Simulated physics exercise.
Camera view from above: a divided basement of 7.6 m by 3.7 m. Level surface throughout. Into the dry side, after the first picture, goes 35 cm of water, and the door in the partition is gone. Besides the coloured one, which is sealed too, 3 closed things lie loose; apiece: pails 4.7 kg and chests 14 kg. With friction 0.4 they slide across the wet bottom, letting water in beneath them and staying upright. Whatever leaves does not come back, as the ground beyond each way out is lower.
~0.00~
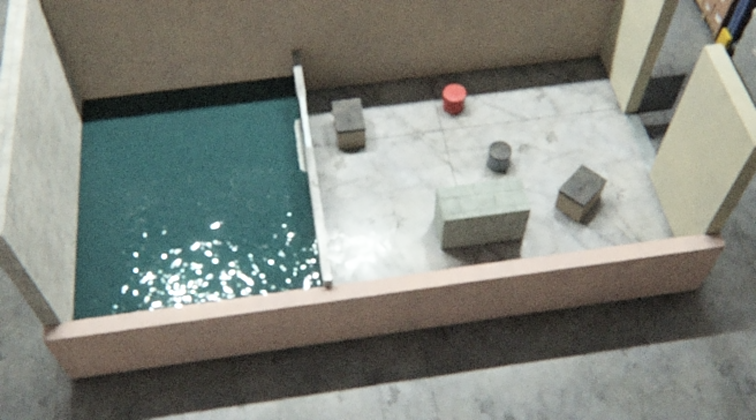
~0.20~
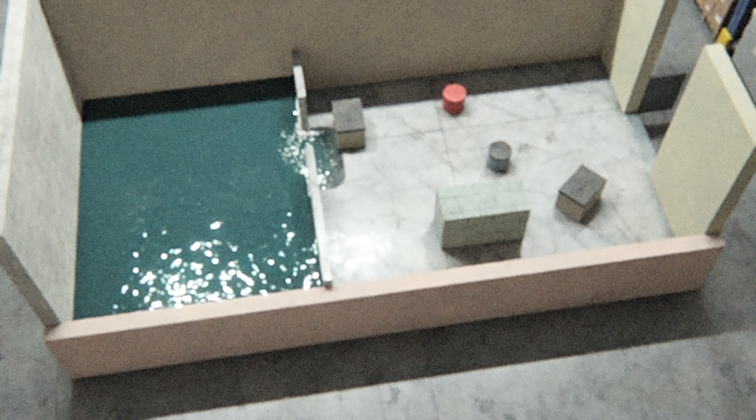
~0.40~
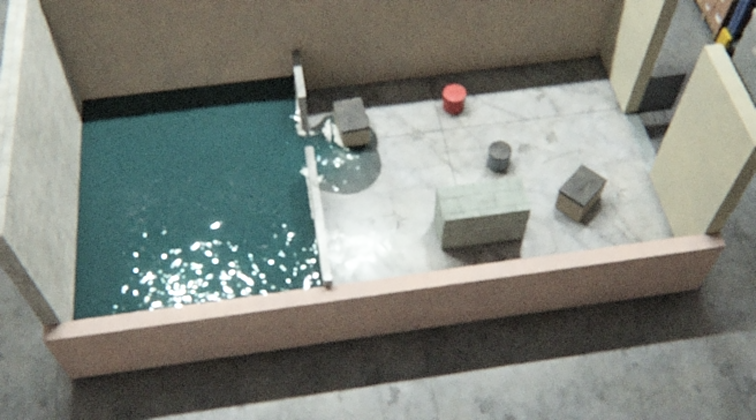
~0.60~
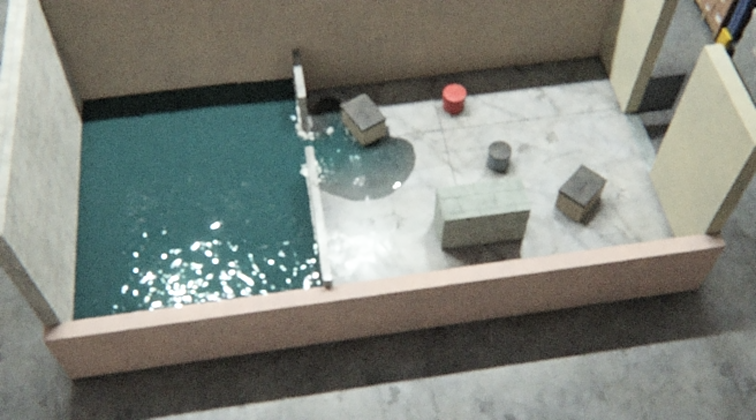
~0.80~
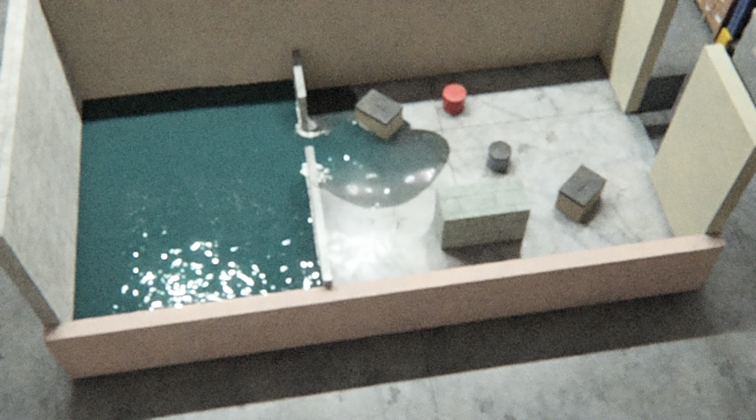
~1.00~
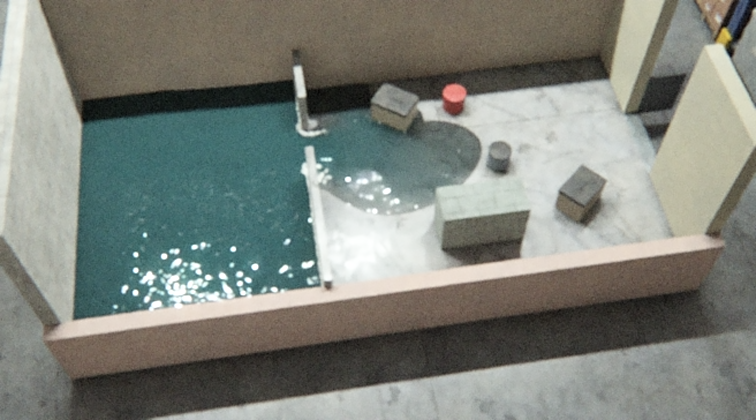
Water poured from the left side through a gap in the dividing wall and spread across the pale floor, pushing the nearest gray box to the right, while the red pail and other objects stayed put.
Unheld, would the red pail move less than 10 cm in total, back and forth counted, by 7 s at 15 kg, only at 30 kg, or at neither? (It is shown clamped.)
Only at 30 kg.
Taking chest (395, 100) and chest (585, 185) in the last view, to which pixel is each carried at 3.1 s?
Roughly (434, 70), then roughly (616, 200).
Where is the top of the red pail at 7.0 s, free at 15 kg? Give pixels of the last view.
Roughly at pixel (528, 89).
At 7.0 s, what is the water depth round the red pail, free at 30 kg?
7 cm, roughly.
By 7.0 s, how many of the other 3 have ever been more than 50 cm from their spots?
That makes 3.
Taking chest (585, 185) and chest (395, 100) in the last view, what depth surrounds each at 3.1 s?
Close to 3 and 12 centimetres.
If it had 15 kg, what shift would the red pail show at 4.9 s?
It would be some 100 cm from its spot.
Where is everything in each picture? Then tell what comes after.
The first picture shows the red pail at (455, 93) rests on the ground; water covers 11.1 m2; 0 of 4 have shifted.
The second picture shows the red pail at (455, 93), on the bottom; 11.5 m2 under water; 0 of 4 have shifted.
The third picture shows the red pail at (455, 93), on the bottom; 11.9 m2 under water; 0 of 4 have shifted.
The fourth picture shows the red pail at (455, 93), on the bottom; water covers 12.6 m2; 1 of 4 have shifted.
The fifth picture shows the red pail at (455, 93), on the bottom; water covers 13.6 m2; 1 of 4 have shifted.
The sixth picture shows the red pail at (455, 93) rests on the ground; water covers 14.6 m2; 1 of 4 have shifted.
After 1.4 s the red pail would be 0 cm from its start with 15 kg and 0 cm from its start with 30 kg; 0 cm of water round it then.
After 3.1 s the red pail would be 65 cm from its start with 15 kg and 5 cm from its start with 30 kg; 9 cm of water round it then.
After 4.9 s the red pail would be 104 cm from its start with 15 kg and 5 cm from its start with 30 kg; 7 cm of water round it then.
After 7.0 s the red pail would be 105 cm from its start with 15 kg and 5 cm from its start with 30 kg; 7 cm of water round it then.
